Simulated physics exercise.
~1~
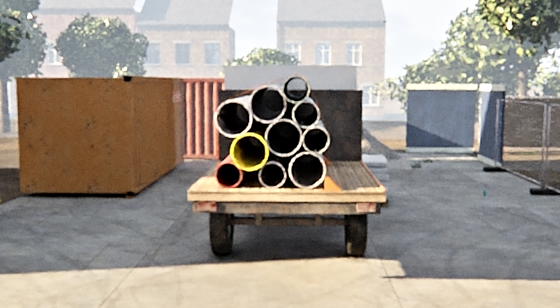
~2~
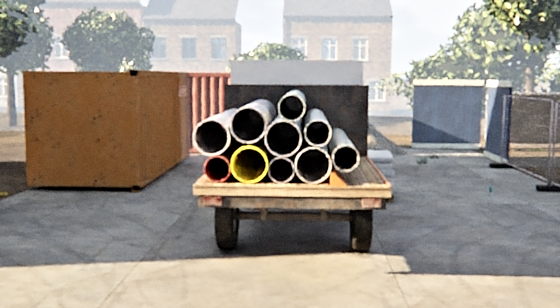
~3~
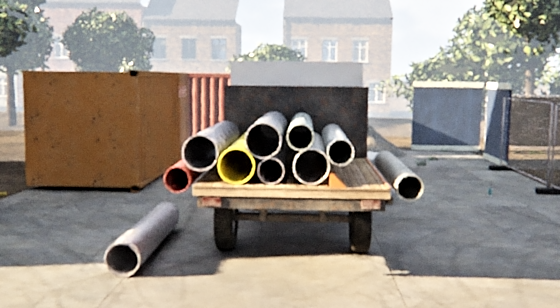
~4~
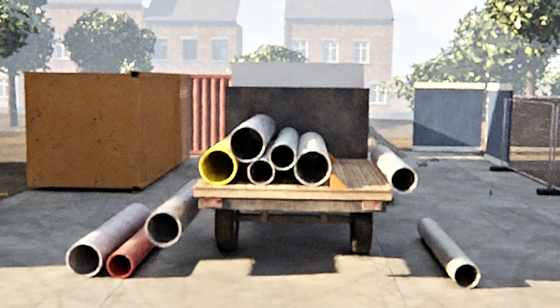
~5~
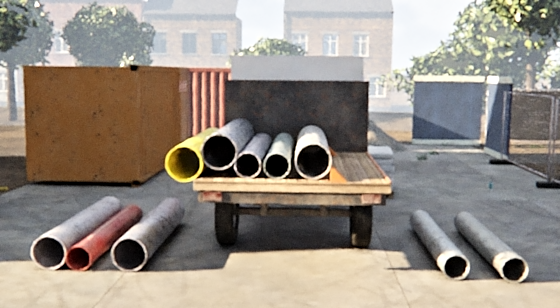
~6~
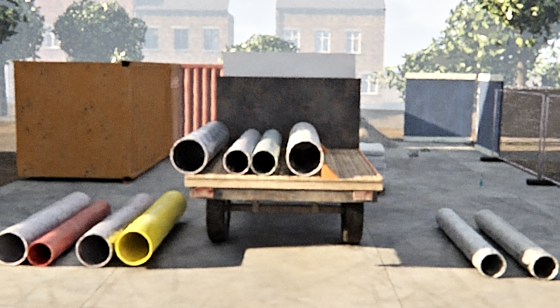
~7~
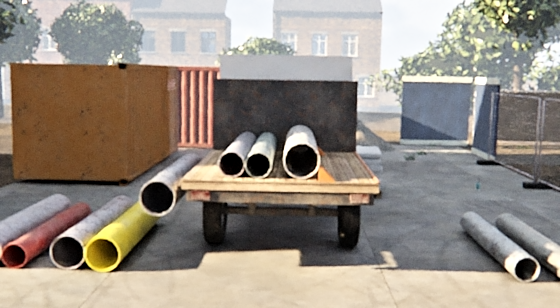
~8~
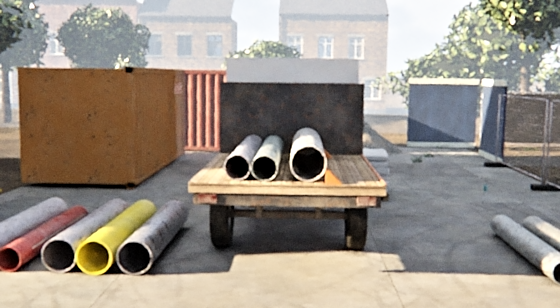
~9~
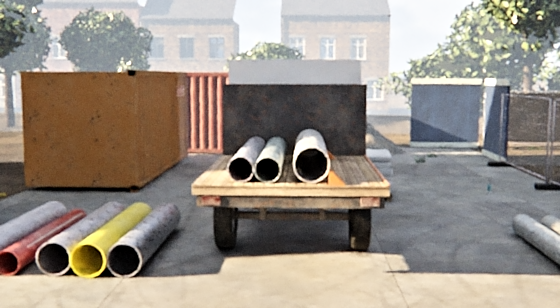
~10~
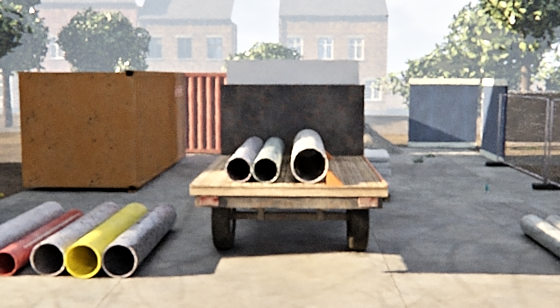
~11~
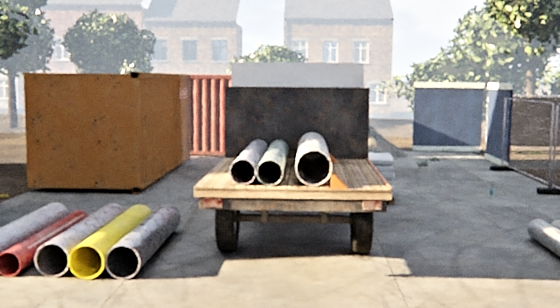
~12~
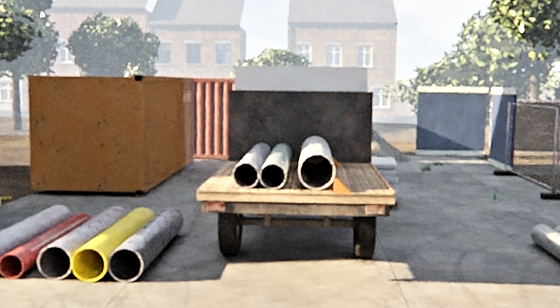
The clip opens on the tail end of a flatbed vehicle stacked with ten hollow steel pipes, most of them grey, with a red one and a yellow one low on the left. The stack slumps and spreads, and pipes roll off both edges of the deck. The red pipe drops off the left side among the grey ones, while two grey pipes land on the right. The yellow pipe then rolls over the left edge, followed by another grey one. At the end three grey pipes rest on the deck, with red and yellow lying on the ground to the left.
